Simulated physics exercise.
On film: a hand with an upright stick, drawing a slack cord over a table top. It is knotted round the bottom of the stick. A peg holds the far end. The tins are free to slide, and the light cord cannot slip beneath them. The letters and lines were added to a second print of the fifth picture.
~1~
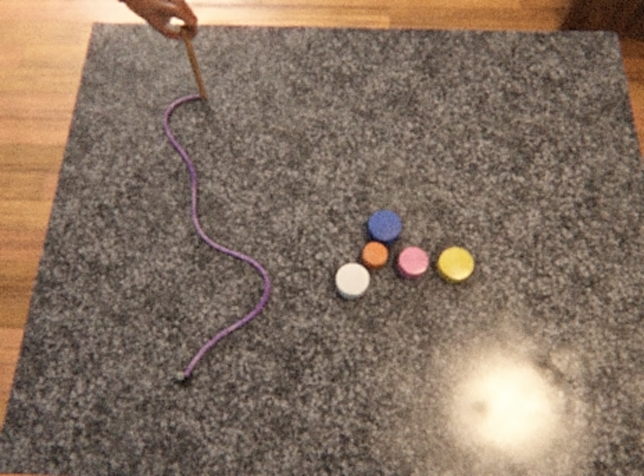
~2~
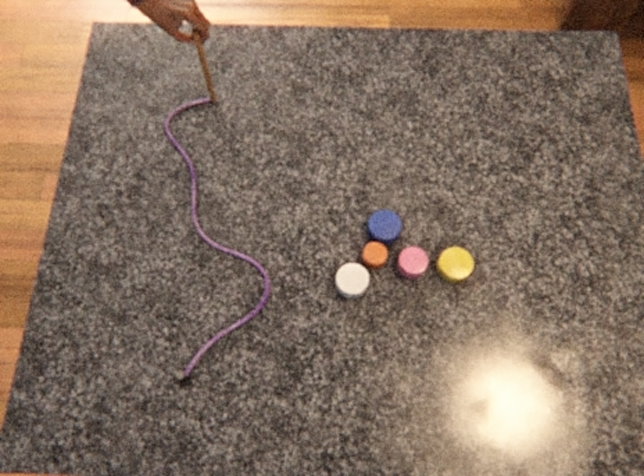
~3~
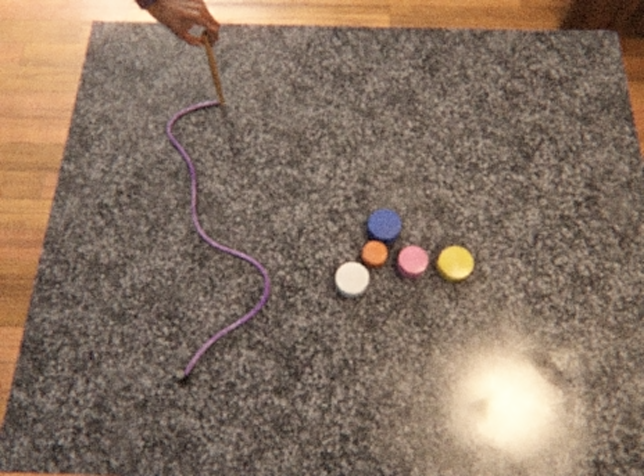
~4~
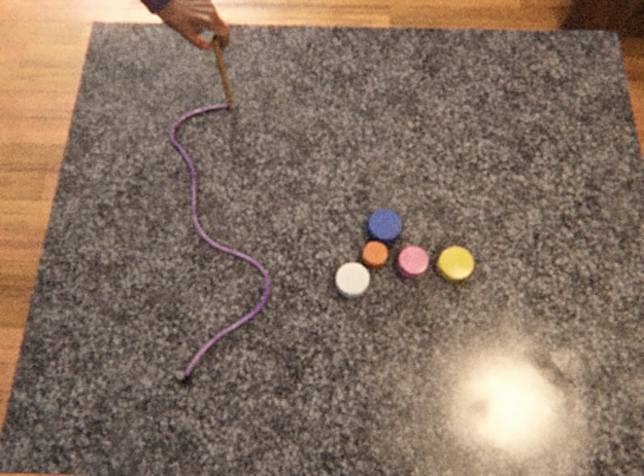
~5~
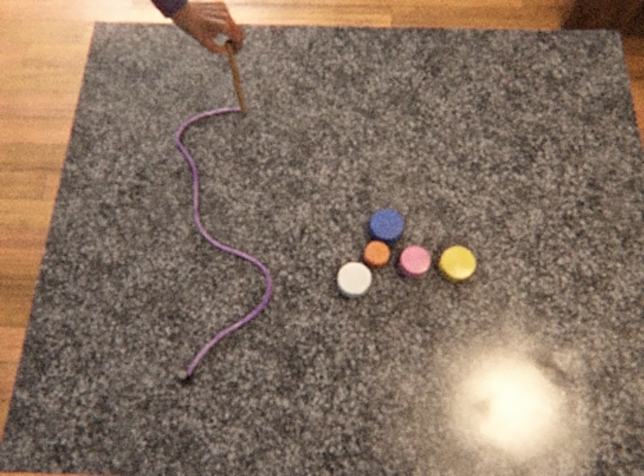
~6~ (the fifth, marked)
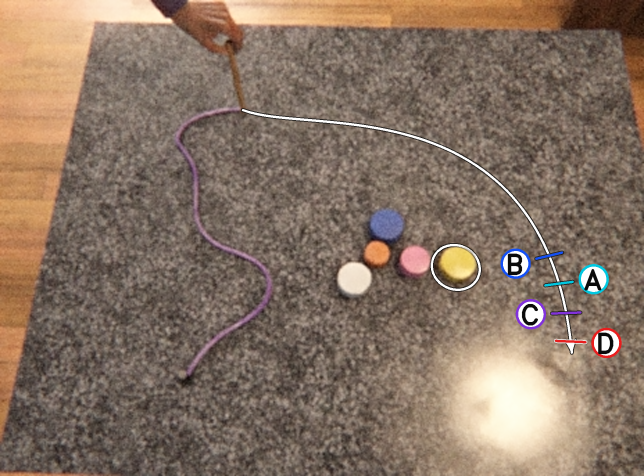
A hand with an upright stick draws one end of a purple cord slightly right.
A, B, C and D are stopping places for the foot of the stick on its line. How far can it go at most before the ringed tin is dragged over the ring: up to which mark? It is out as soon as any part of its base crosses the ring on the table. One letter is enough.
All is well up to C.
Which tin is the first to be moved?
The blue one.
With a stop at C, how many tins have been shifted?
Three.
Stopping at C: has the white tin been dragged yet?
By then, no.
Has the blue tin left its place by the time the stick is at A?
By then, yes.
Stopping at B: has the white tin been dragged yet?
By then, no.
On the marked copy, A at (559, 284); B at (549, 256); C at (566, 313); D at (571, 342); the ring at (456, 267); the route from (243, 110) via (462, 157) to (572, 353).
Taking C. A third of the way, foot of the stick (384, 130); yellow tin (457, 265).
Two thirds of the way, foot of the stick (511, 195); yellow tin (457, 265).
When it is over, foot of the stick (566, 313); pink tin (427, 279); orange tin (375, 264); yellow tin (457, 266); blue tin (403, 259); the yellow tin is still in its ring.
As for the rest, A is safe but short; B is safe but short; D drags the ringed tin to (459, 288).
